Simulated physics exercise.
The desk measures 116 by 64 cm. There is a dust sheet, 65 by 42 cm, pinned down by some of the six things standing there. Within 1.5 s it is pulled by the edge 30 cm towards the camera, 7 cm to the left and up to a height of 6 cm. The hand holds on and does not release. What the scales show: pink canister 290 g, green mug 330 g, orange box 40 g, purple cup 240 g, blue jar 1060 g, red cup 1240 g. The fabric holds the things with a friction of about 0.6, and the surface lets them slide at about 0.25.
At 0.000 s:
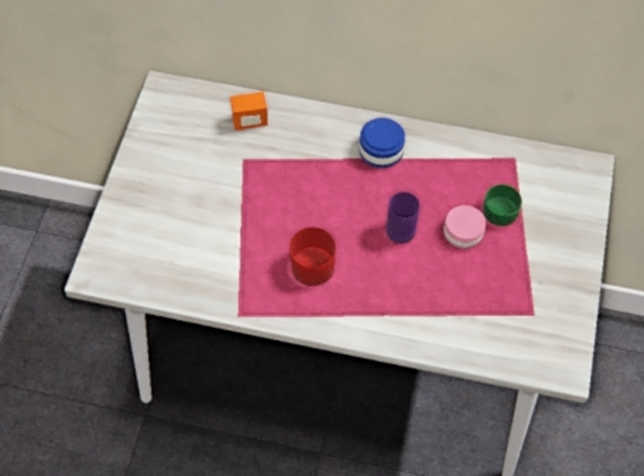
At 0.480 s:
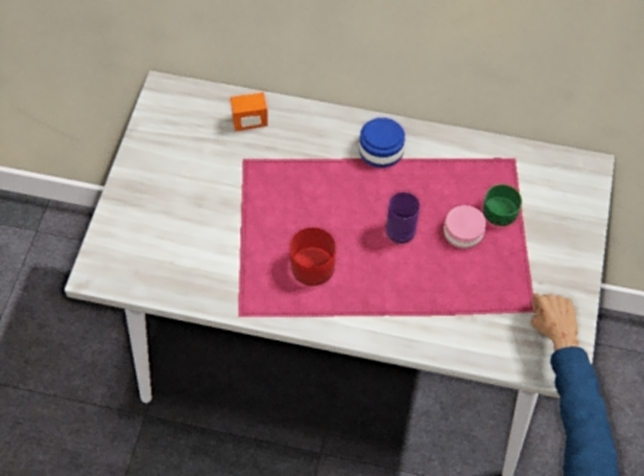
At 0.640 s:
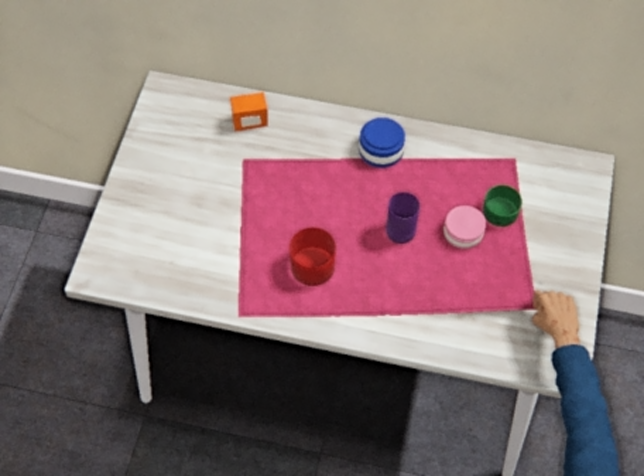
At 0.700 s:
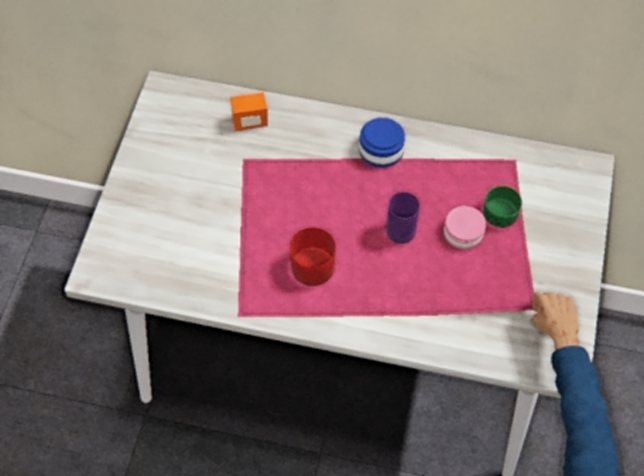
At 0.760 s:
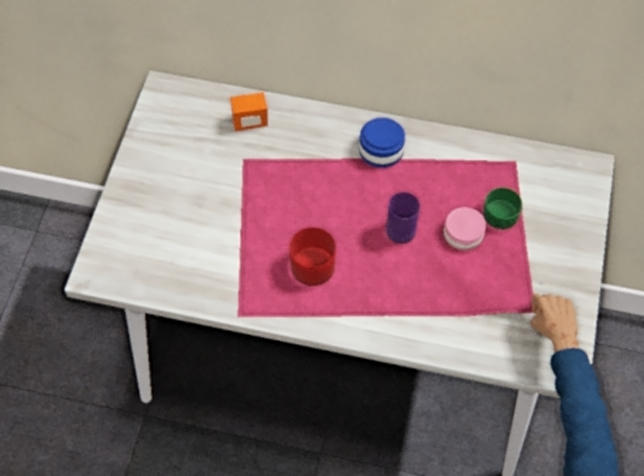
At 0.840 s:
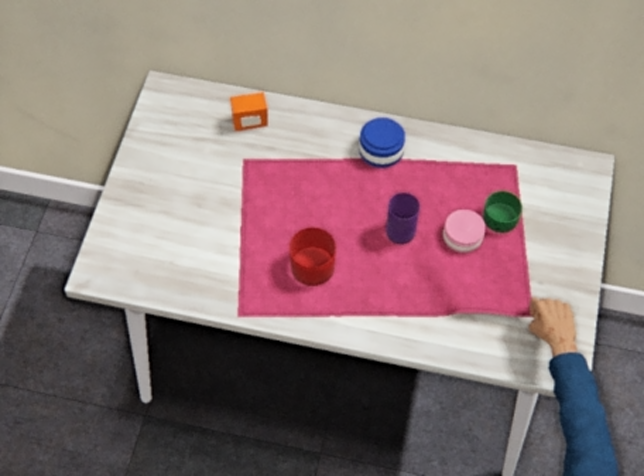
To begin with, a red cup, a purple cup, a pink canister and a green mug stand on a pink sheet on a desk, with a blue jar and an orange box nearby. A hand then grips the sheet's near right corner and pulls it very slightly, and the mug and canister shift slightly nearer.
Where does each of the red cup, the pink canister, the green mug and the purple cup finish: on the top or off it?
Finish: The red cup on the top; the pink canister on the top; the green mug on the top; the purple cup on the top.
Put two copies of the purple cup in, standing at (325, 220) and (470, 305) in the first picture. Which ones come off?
Result, in order: On top at the end; off the top at the end.
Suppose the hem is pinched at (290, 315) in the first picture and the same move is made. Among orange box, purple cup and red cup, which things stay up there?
Log - orange box: Still on top; purple cup: Off the top; red cup: Off the top.
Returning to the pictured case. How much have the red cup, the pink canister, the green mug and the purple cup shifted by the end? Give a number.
About: Red cup 4 cm, pink canister 25 cm, green mug 35 cm, purple cup 20 cm.
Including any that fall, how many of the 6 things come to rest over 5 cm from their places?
That comes to 3 of the things.
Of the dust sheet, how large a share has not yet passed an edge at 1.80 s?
Near 90 in a hundred.
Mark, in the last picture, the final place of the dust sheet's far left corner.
In the final picture it's somewhere around (337, 157).
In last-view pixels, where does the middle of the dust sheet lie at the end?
Roughly at (402, 289) in the last picture.
By 1.2 s, 100 % of the dust sheet is still over the top; green mug 9 cm off its start, pink canister 7 cm off its start, purple cup 3 cm off its start.
By 1.5 s, 100 % of the dust sheet is still over the top; green mug 19 cm off its start, pink canister 15 cm off its start, purple cup 10 cm off its start.
By 1.8 s, 90 % of the dust sheet is still over the top; green mug 28 cm off its start at (520, 310), pink canister 22 cm off its start at (471, 310), purple cup 16 cm off its start at (421, 265).
By 2.1 s, 85 % of the dust sheet is still over the top; green mug 32 cm off its start, pink canister 26 cm off its start, purple cup 19 cm off its start.
By 3.7 s, 85 % of the dust sheet is still over the top; green mug 33 cm off its start at (524, 328), pink canister 26 cm off its start at (474, 325), purple cup 19 cm off its start at (426, 281), red cup 4 cm off its start at (324, 262).
